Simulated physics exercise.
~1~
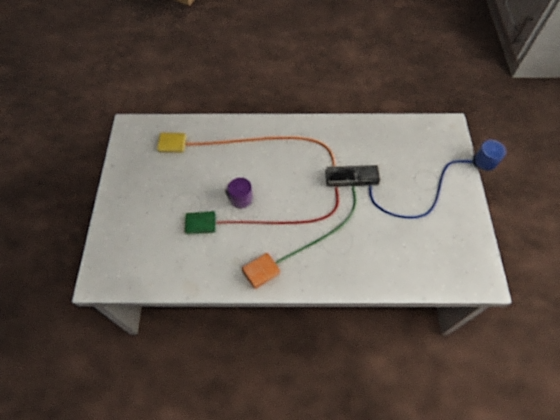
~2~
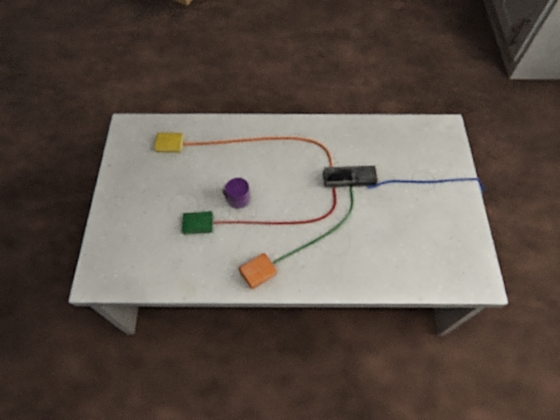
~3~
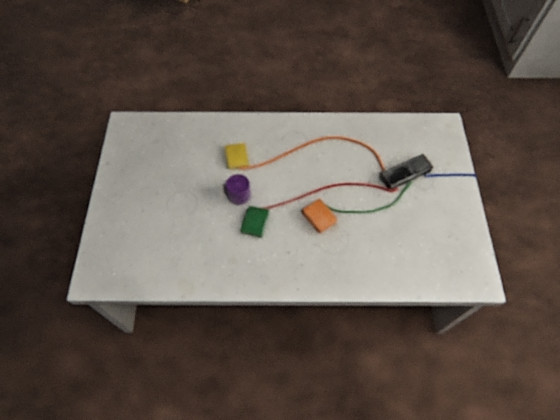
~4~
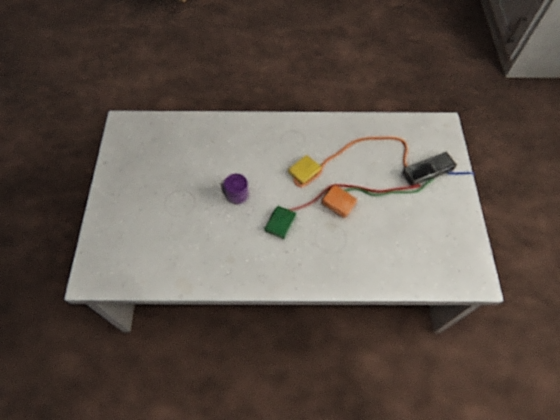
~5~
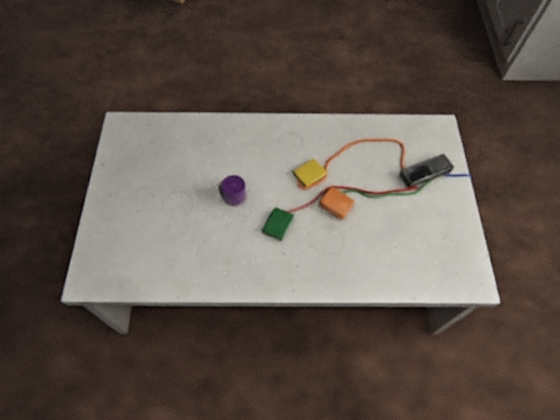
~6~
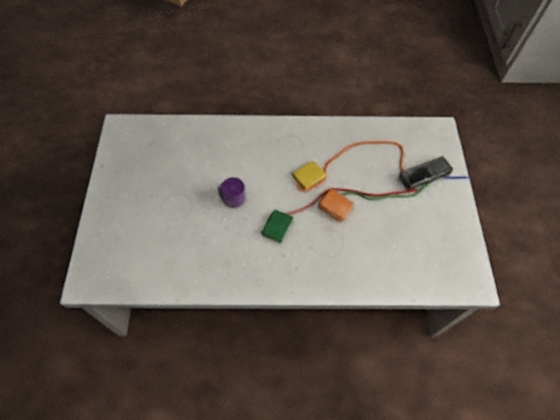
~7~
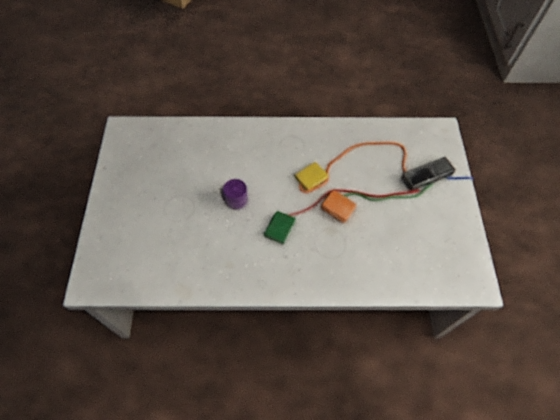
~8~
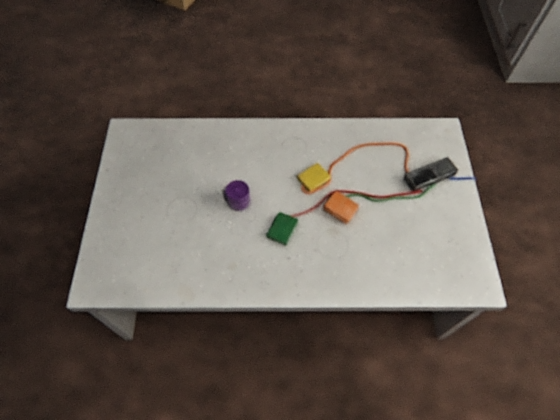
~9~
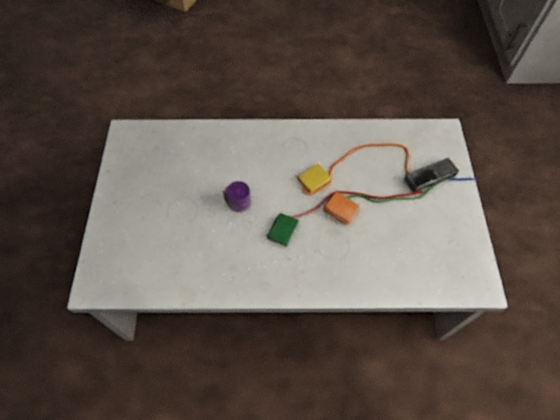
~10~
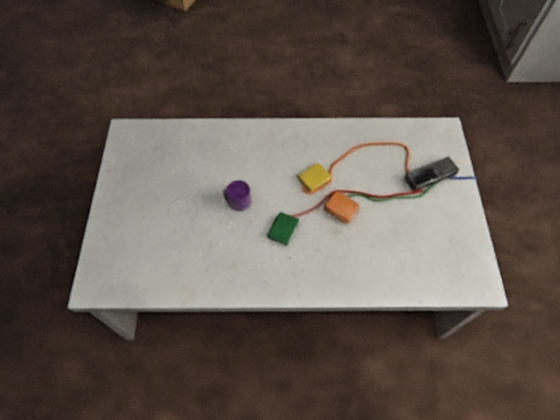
A blue object dropped off the right edge of a white table, pulling its cable taut and dragging the black strip and the yellow, green and orange blocks rightward until they stopped, still on the tabletop, while the purple tub stayed put.
